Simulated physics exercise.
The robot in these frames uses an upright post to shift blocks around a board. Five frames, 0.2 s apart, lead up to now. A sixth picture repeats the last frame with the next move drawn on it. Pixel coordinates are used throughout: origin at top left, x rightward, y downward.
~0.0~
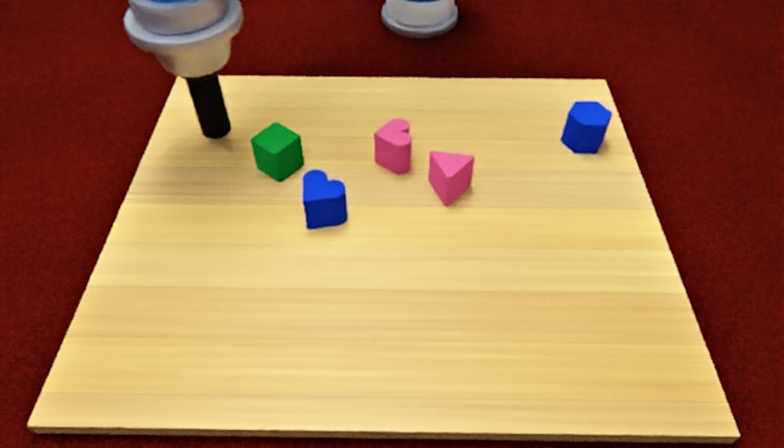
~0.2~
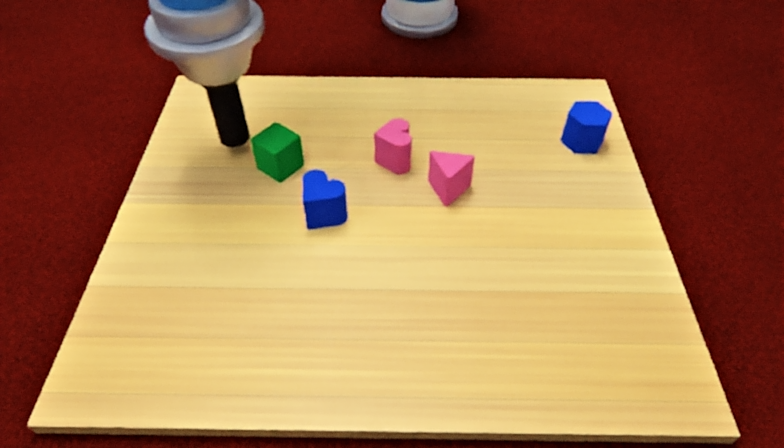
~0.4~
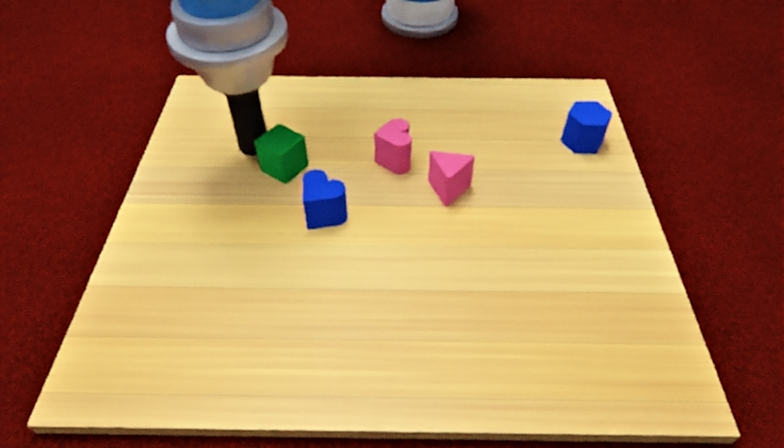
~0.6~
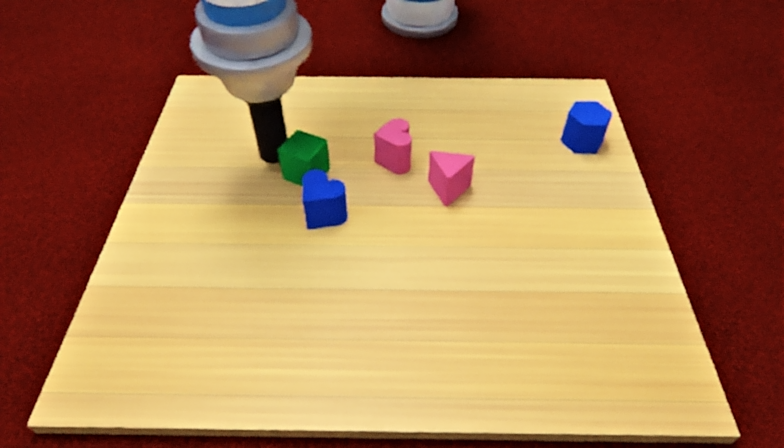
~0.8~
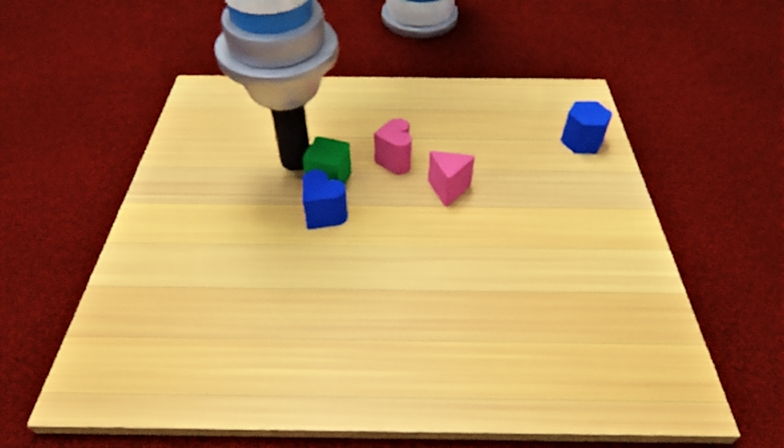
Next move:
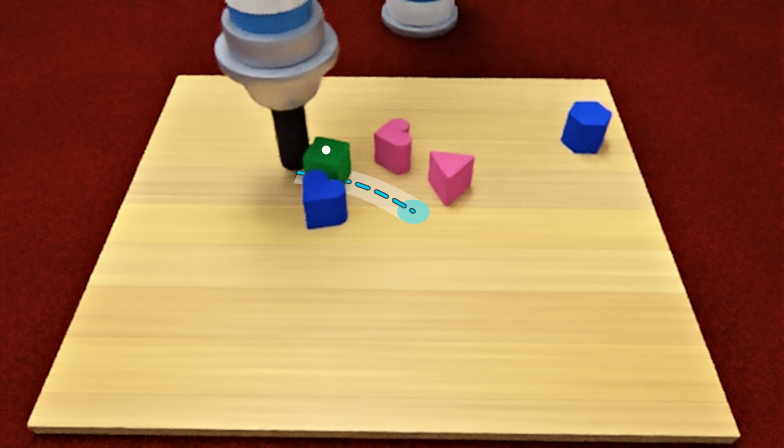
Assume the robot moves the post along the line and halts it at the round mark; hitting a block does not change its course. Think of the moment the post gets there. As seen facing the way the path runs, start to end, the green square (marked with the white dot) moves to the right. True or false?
It is false.
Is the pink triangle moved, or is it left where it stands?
The answer is that it is displaced.
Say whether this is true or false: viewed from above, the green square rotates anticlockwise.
The statement is true.
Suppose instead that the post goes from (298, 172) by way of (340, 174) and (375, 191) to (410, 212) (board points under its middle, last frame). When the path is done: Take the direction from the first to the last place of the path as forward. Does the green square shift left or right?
So, looking from the first point of the path to the last, the green square moves leftwards.
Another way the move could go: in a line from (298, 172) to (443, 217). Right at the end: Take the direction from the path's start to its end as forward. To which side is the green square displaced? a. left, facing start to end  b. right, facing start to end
The answer is a.
Drawn move, from (298, 172) via (359, 185), ending at (414, 212); the dot is on the green square.
On the path given first. One third of the way, post at (339, 168); green square at (371, 158).
Two thirds of the way, post at (378, 181); green square at (413, 167), turned 15° anticlockwise.
At the end, post at (414, 200); blue heart-shaped block still; green square at (451, 175), turned 50° anticlockwise; pink triangle at (473, 158).
